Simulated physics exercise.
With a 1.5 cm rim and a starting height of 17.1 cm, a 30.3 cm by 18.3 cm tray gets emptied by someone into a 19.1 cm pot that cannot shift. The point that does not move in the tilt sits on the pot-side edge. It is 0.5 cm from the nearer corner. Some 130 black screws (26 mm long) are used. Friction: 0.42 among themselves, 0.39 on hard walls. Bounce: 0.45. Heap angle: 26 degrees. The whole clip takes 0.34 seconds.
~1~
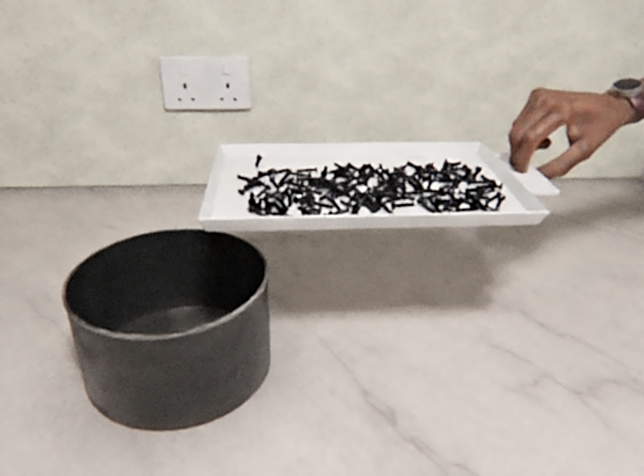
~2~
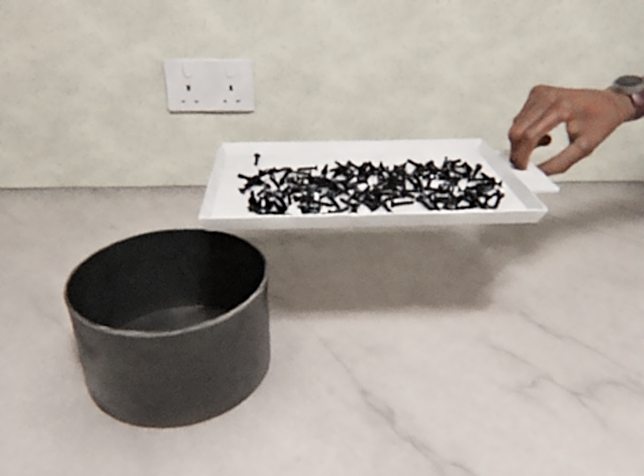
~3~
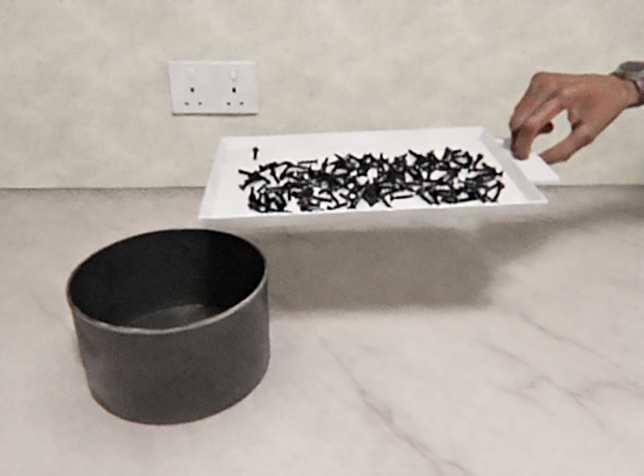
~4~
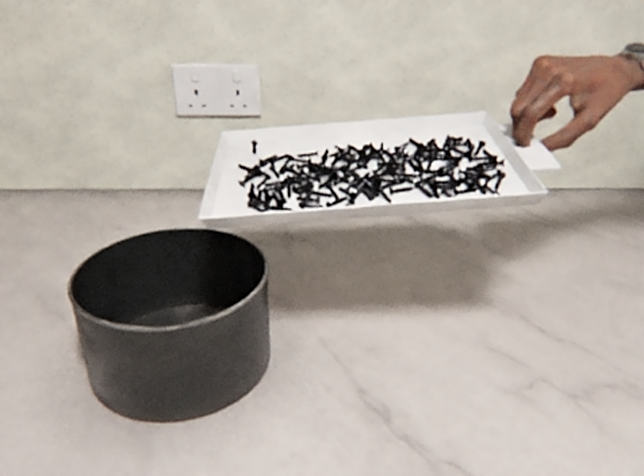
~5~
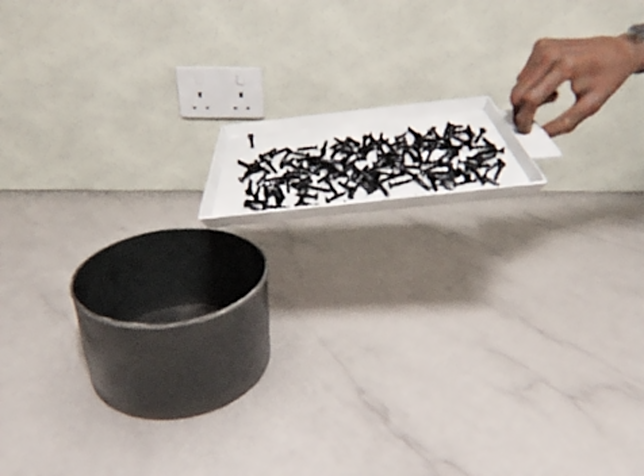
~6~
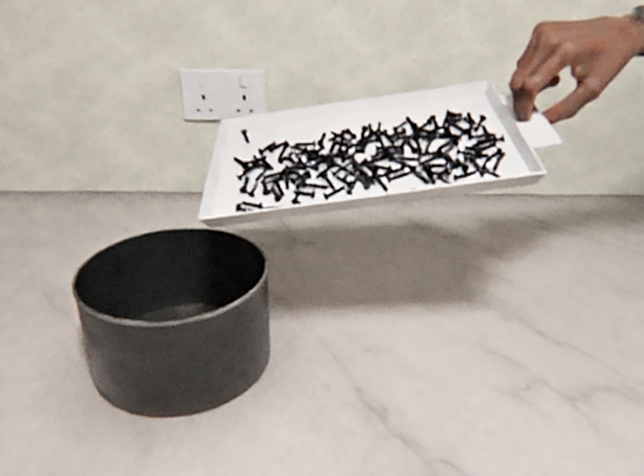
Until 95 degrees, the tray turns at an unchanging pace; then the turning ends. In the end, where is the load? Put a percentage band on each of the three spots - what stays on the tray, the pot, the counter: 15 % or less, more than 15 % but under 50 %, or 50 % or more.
Left on the tray: Up to 15 %; pot: 50 % or more; counter: In between.
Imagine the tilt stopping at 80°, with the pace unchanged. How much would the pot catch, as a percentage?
You'd end up with some 65 % in the pot.
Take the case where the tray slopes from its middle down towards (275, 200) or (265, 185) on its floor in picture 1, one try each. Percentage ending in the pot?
Approximately 100 percent, then 60 percent.
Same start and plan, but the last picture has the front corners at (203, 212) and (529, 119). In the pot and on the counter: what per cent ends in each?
Pot 60; counter 40.
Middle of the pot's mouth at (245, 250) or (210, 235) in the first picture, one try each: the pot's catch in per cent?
About 10 percent the first time and about 0 percent the second.
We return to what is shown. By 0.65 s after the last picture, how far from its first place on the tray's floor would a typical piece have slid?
I'd say close to 8 centimetres.
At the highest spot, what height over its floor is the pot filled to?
Height: Approx. 2.5 cm.
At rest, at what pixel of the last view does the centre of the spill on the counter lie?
The spill is centred close to (237, 436).
Then, 0.65 s after the last picture, tilt 53 degrees; the tray holds 95 %, the pot 0 %.
Then, 1.09 s after the last picture, tilt 78 degrees; the tray holds 40 %, the pot 20 %.
Then, 1.60 s after the last picture, tilt 95 degrees; the tray holds 0 %, the pot 65 %.
In the end, tray 0 %, pot 65 %, counter 35 %.
